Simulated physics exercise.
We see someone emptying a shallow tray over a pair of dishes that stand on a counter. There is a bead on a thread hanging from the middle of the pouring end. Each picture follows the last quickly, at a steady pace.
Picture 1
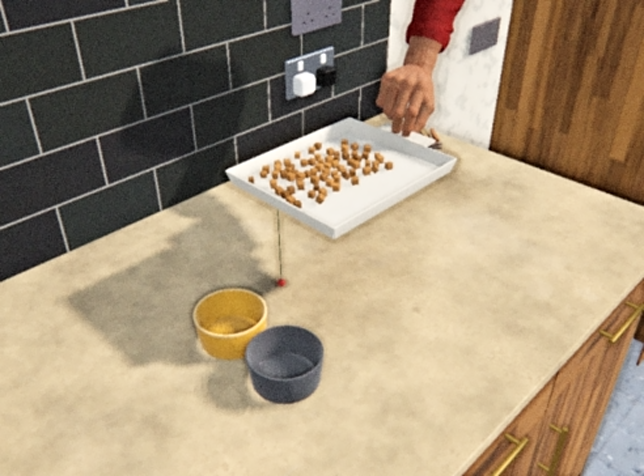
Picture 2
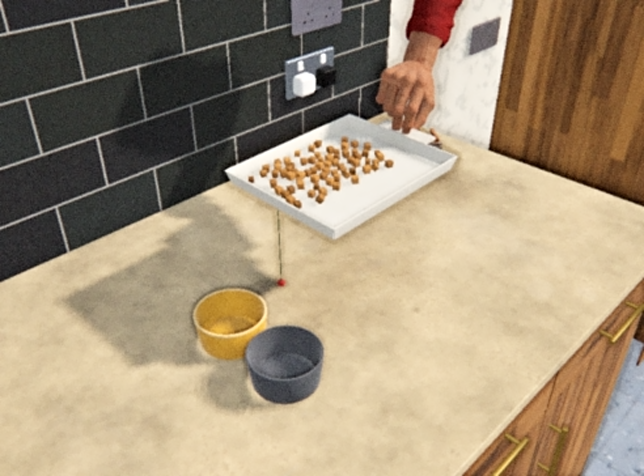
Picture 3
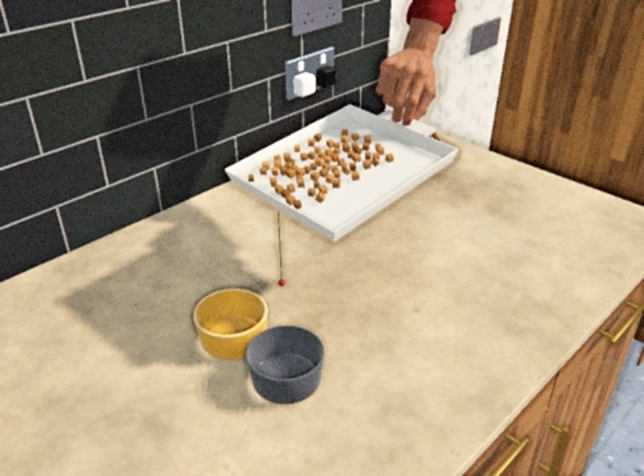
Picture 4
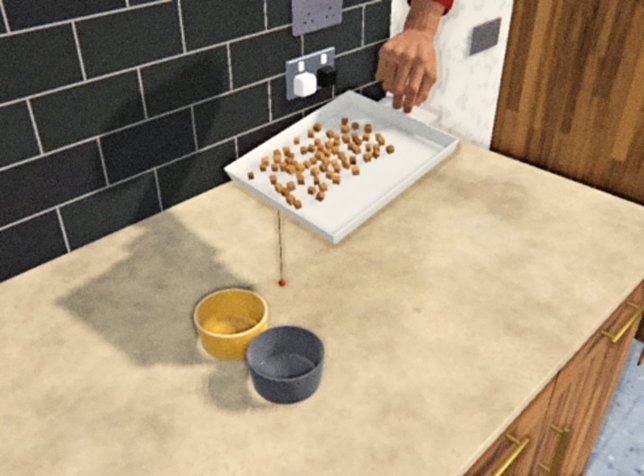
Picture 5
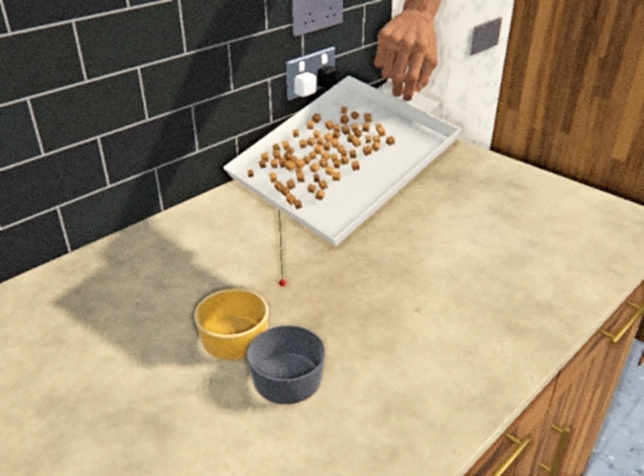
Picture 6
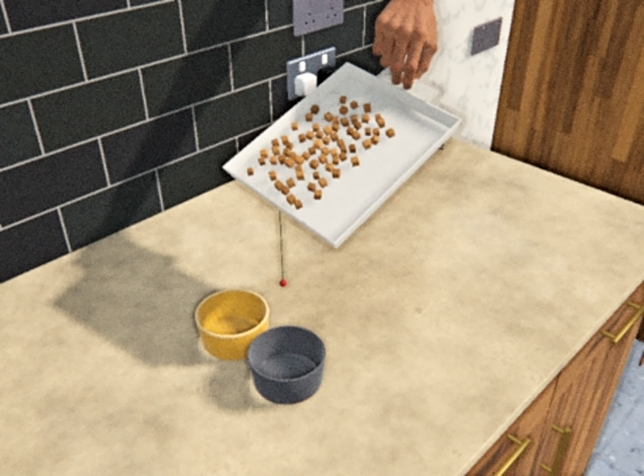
In this clip, a hand holds the far end of a white tray of small brown cubes above a countertop with a yellow dish and a dark grey dish, then steadily raises that end, while a red bead hangs beneath the near edge.
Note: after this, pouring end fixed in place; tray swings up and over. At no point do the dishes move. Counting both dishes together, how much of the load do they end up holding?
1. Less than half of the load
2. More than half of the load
Option 1: Less than half of the load.
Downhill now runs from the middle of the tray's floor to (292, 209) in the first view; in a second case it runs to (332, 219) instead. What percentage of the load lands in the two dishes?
I'd put it at some 70 % and then some 0 %.
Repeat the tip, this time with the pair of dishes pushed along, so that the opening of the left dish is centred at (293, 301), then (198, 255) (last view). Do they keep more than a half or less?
For the two tries in order: Exceeding half, not as much as half.
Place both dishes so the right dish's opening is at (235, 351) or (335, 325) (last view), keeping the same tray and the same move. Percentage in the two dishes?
First 0 per cent, second 60 per cent.
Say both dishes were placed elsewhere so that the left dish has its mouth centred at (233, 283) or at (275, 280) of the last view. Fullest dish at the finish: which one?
The right-hand one the first time, the right-hand one the second.
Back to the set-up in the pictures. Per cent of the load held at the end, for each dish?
In the left dish you'd find about 10 % of the load, and in the right dish about 20 %.
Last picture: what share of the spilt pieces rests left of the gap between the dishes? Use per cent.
Roughly 0 in a hundred.
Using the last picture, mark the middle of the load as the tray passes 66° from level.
Look close to (310, 207) in the last picture.
Soon after the last picture, tray tipped steeply; nearly all on the tray; a stray few in the air.
A little later, tray tipped past a quarter turn; most on the tray; a small part in the right dish; a small part outside both; a stray few in the air.
Later still, tray tipped past a quarter turn; a small part in the right dish; a small part in the left dish; about two thirds outside both.
At rest, tray tipped past a quarter turn; a small part in the right dish; a small part in the left dish; about two thirds outside both.
